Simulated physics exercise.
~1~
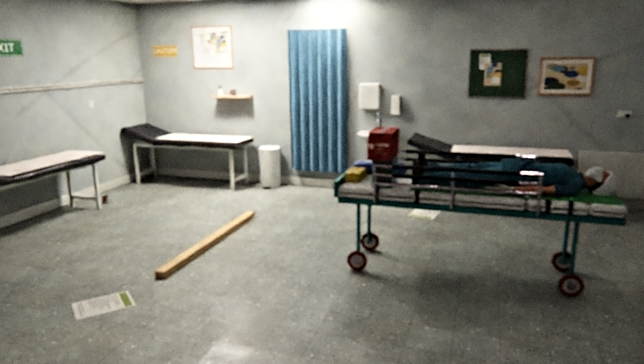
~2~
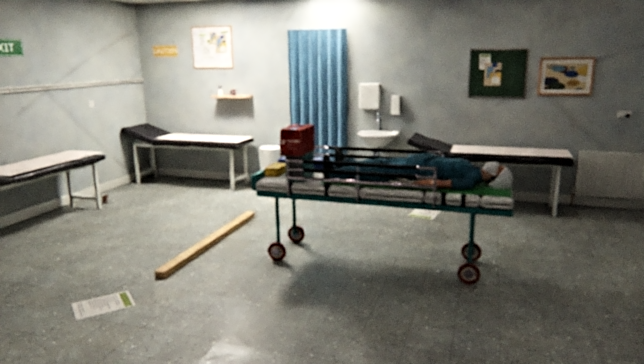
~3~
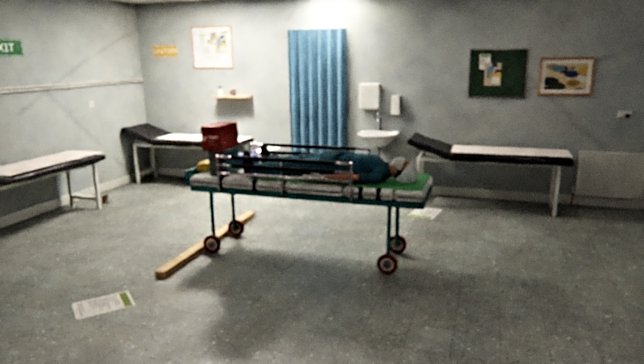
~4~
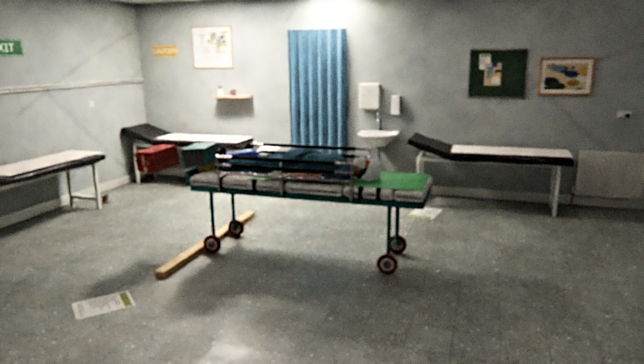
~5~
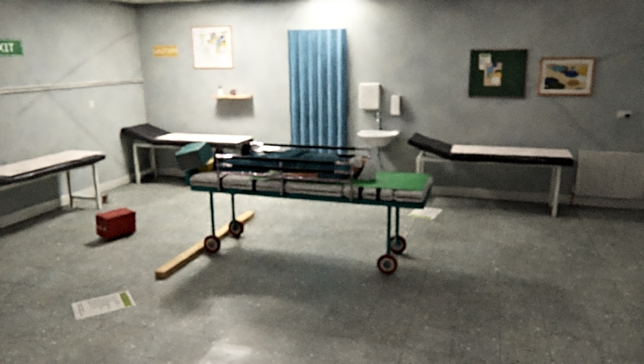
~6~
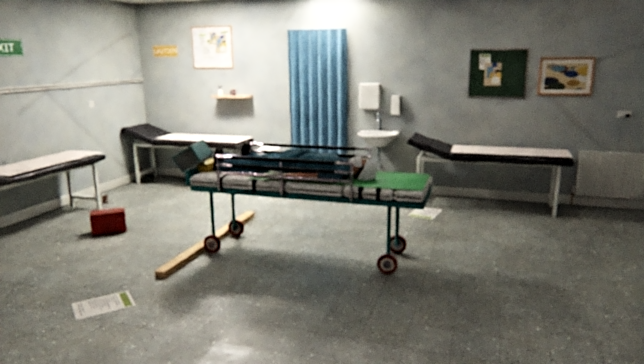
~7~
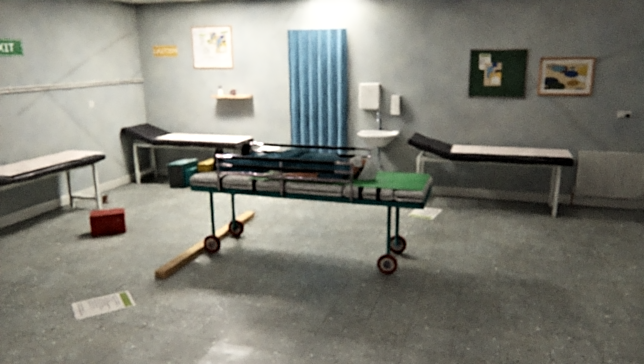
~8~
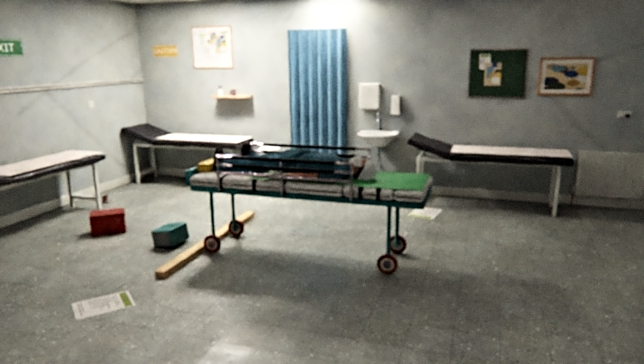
Trolley carrying a lying figure rolling left and halting at a wooden sill, red holdall then teal box dropping to the floor.
